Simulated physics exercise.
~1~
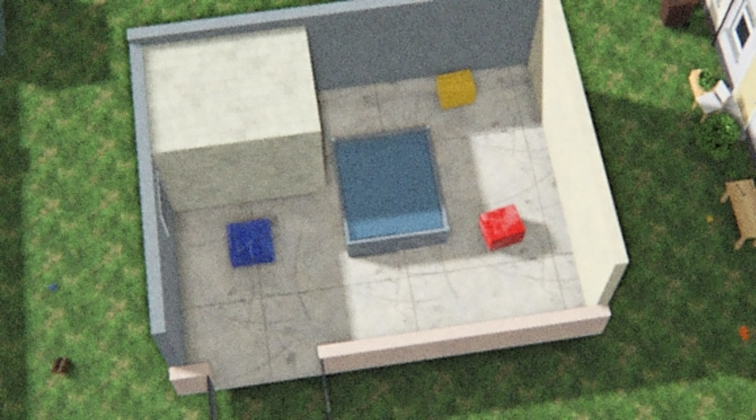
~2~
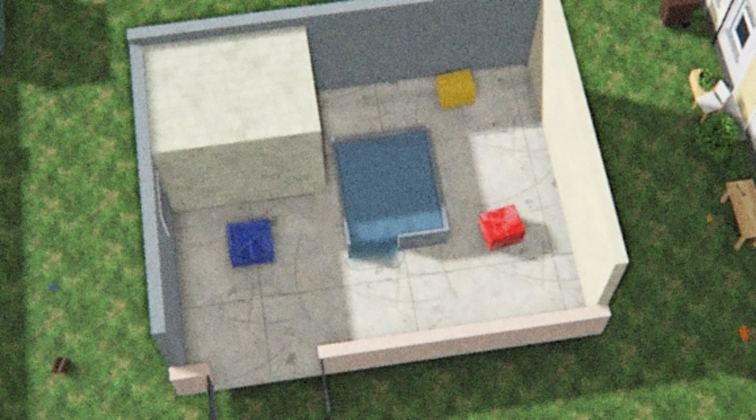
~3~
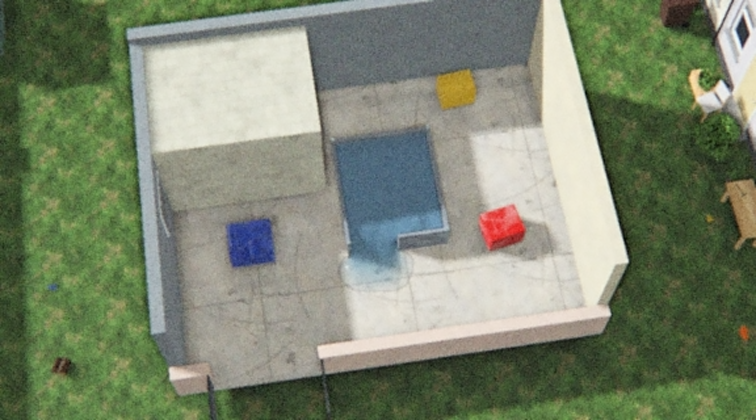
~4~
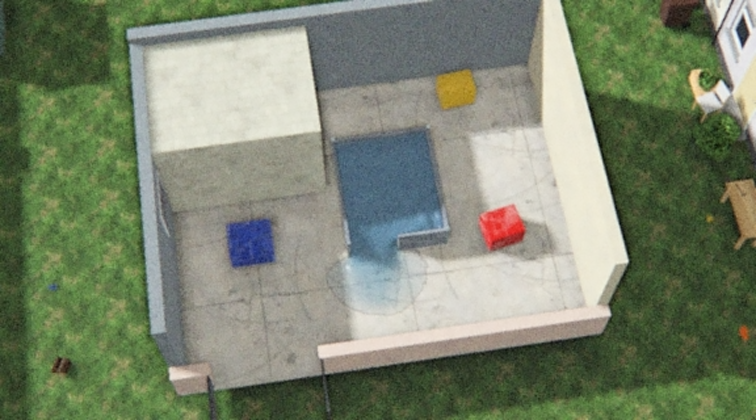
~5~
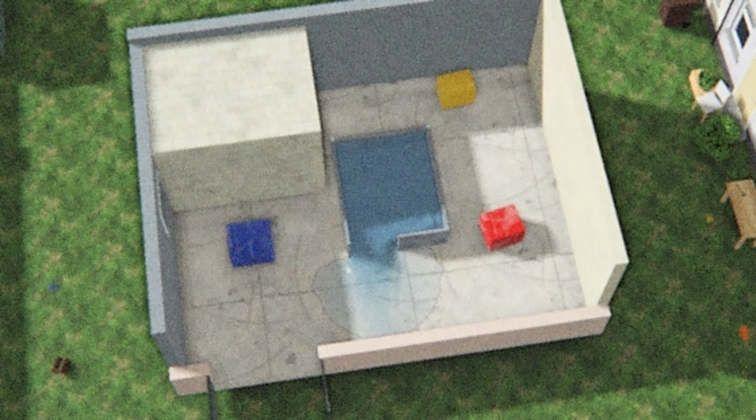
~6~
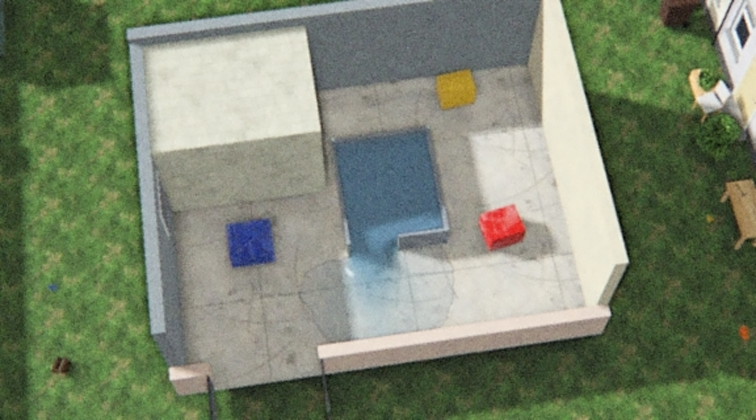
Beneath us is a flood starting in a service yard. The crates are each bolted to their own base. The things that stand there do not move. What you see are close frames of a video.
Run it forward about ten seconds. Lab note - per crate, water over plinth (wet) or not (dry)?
Blue crate: Dry; yellow crate: Wet; red crate: Wet.
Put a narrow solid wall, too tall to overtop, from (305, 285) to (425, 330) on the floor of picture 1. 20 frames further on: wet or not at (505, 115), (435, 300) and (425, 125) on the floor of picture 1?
Taking the three spots in order: Spared, soaked, spared.
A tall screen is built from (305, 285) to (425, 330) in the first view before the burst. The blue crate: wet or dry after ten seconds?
Well, the blue crate one gets flooded in the end.
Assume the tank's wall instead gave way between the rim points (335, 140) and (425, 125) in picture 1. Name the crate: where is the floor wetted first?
The crate marked yellow.
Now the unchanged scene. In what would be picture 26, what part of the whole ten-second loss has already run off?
Roughly 35 percent.
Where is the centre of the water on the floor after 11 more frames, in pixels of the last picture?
Roughly (386, 243).
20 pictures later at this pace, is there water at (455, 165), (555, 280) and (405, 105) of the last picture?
Going through them in order, I'd say clear, drenched and clear.
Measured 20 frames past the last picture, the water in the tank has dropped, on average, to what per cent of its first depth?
Roughly 48 percent.
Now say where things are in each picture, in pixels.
In the first picture, the open tank at (389, 185) is whole and still.
In the second picture, water pours out at (374, 247) and has run to (351, 263).
In the third picture, the front is at (402, 283), out from the gap at (374, 248).
In the fourth picture, the front is at (397, 309), out from the gap at (374, 248).
In the fifth picture, water pours out at (374, 248) and has run to a hidden place.
In the sixth picture, the front is at a hidden place, out from the gap at (374, 248).
A moment on, water covers 20 % of the floor; the blue crate not reached, the yellow crate not reached, the red crate not reached.
Next, water covers 30 % of the floor; the blue crate not reached, the yellow crate not reached, the red crate water round its plinth.
Then, water covers 45 % of the floor; the blue crate not reached, the yellow crate not reached, the red crate water round its plinth.
Later, water covers 75 % of the floor; the blue crate water round its plinth, the yellow crate water round its plinth, the red crate water round its plinth.
In the end, water covers 100 % of the floor; the blue crate stayed above the water, the yellow crate was topped, the red crate was topped.
